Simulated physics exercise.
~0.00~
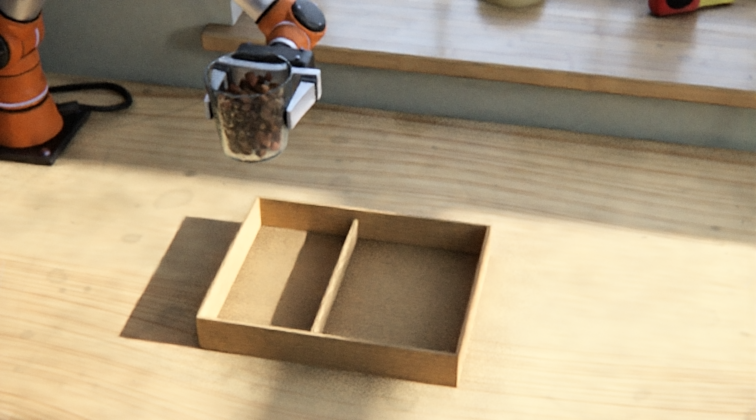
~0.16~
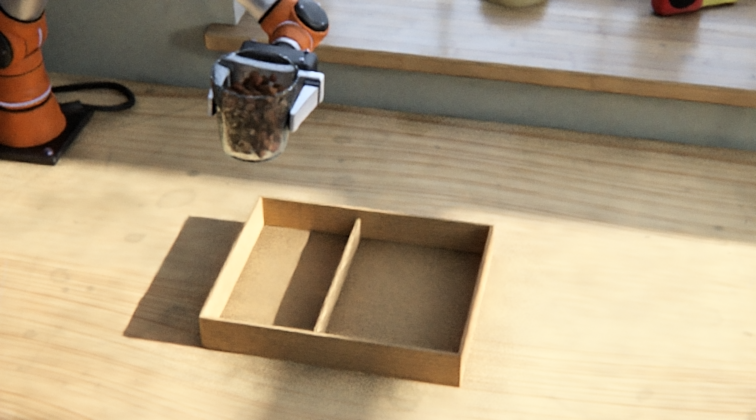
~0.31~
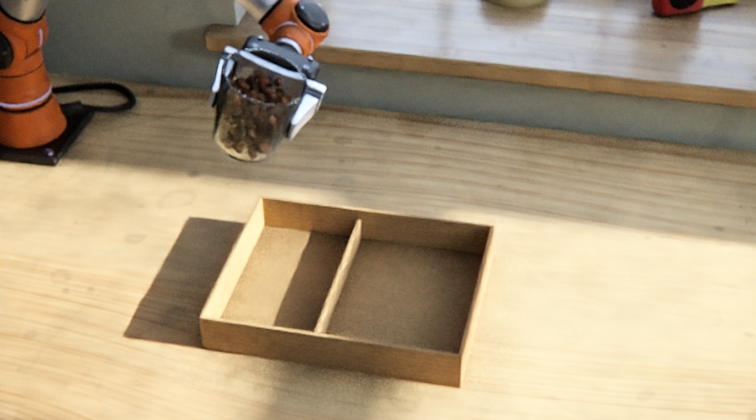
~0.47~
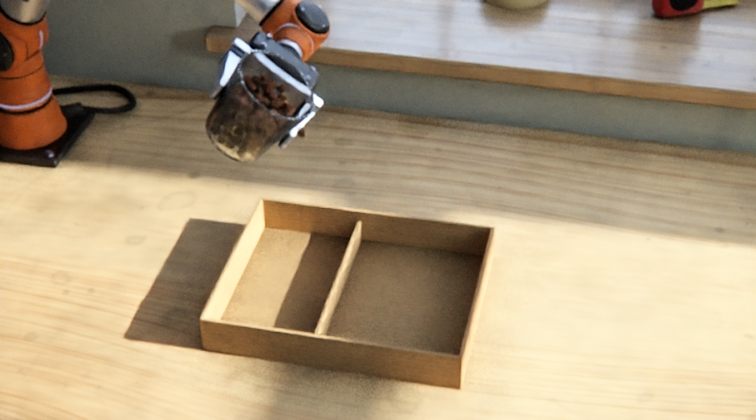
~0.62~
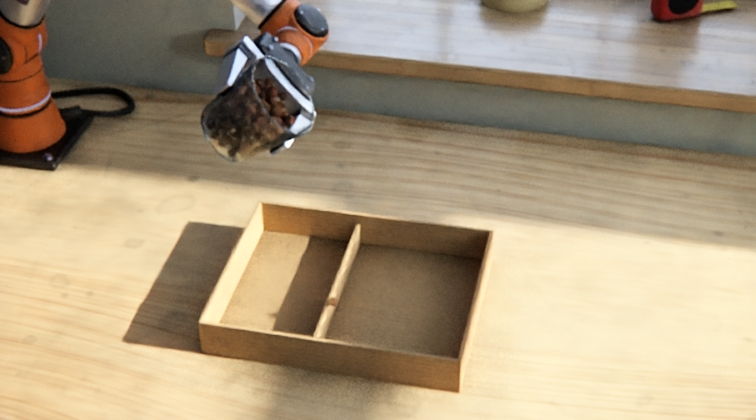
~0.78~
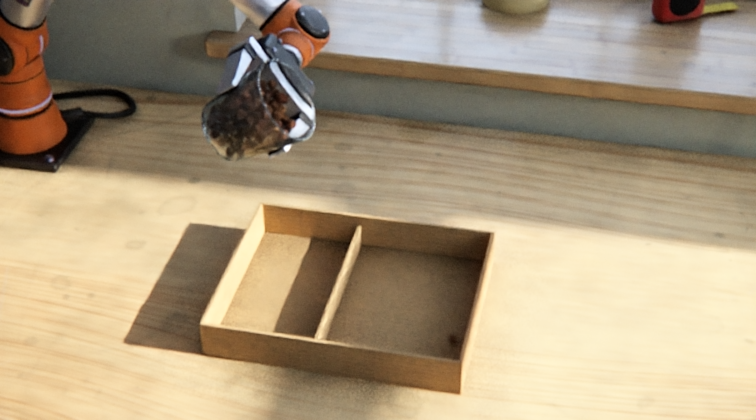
An orange robot arm held a clear tumbler of brown pellets above a divided tray on a wooden table, then tilted it steadily over, and a single pellet dropped into the tray's right-hand part.
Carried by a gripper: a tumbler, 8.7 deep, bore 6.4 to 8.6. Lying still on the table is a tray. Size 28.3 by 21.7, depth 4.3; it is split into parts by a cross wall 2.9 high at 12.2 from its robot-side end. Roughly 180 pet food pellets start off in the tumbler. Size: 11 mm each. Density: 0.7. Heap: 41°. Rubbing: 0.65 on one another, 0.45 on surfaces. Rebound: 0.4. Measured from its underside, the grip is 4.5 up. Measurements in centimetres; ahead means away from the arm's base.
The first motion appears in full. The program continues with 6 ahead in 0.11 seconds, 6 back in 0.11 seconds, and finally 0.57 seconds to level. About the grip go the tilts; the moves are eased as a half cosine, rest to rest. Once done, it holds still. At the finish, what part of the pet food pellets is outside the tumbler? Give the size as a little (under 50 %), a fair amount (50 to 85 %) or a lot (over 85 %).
A little.
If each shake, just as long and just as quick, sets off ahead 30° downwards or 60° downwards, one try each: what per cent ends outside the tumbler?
You'd get some 10 per cent with the first setting and some 0 per cent with the second.
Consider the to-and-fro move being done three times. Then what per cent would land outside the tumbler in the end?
It would come to about 55 %.
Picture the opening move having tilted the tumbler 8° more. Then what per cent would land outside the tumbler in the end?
Then something close to 45 in a hundred.
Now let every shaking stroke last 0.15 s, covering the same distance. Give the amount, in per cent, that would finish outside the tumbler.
About 15 per cent, then.
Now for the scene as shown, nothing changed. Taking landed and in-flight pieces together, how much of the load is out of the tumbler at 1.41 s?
Around 30 % is out.
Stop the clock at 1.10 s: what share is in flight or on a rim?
Logged share: Close to 28 per cent.
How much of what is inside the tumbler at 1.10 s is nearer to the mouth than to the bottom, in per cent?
Around 40 per cent of it.
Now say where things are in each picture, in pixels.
In the first frame, tumbler middle at (252, 110), level; upper third of the load around (252, 100), from x 220 to 285, top at y 75; 180 in the tumbler.
In the second frame, tumbler middle at (254, 110), tilted 5° forward; upper third of the load around (255, 100), from x 220 to 285, top at y 75.
In the third frame, tumbler middle at (254, 111), tilted 19° forward; upper third of the load around (253, 99), from x 220 to 290, top at y 75.
In the fourth frame, tumbler middle at (254, 112), tilted 37° forward; upper third of the load around (249, 100), from x 215 to 300, top at y 75; 179 in the tumbler, 1 in flight or on a rim.
In the fifth frame, tumbler middle at (253, 115), tilted 51° forward; upper third of the load around (246, 102), from x 210 to 335, top at y 80; 179 in the tumbler, 1 in the far-side part.
In the sixth frame, tumbler middle at (254, 116), tilted 56° forward; upper third of the load around (247, 103), from x 210 to 455, top at y 85; 179 in the tumbler, 1 in the far-side part.
By 1.10 s, tilted 52° forward, highest piece 25 above the table; 123 in the tumbler, 7 in the far-side part, 50 in flight or on a rim.
By 1.41 s, tilted 10° forward, highest piece 28 above the table; 122 in the tumbler, 45 in the far-side part, 7 on the table or floor, 6 in the robot-side part.
By 1.77 s, level, highest piece 29 above the table; 122 in the tumbler, 45 in the far-side part, 7 on the table or floor, 6 in the robot-side part.
By 2.82 s, level, highest piece 28 above the table; 122 in the tumbler, 45 in the far-side part, 7 on the table or floor, 6 in the robot-side part.
Final count, 122 in the tumbler, 45 in the far-side part, 7 on the table or floor, 6 in the robot-side part. That is 32 % outside the tumbler.
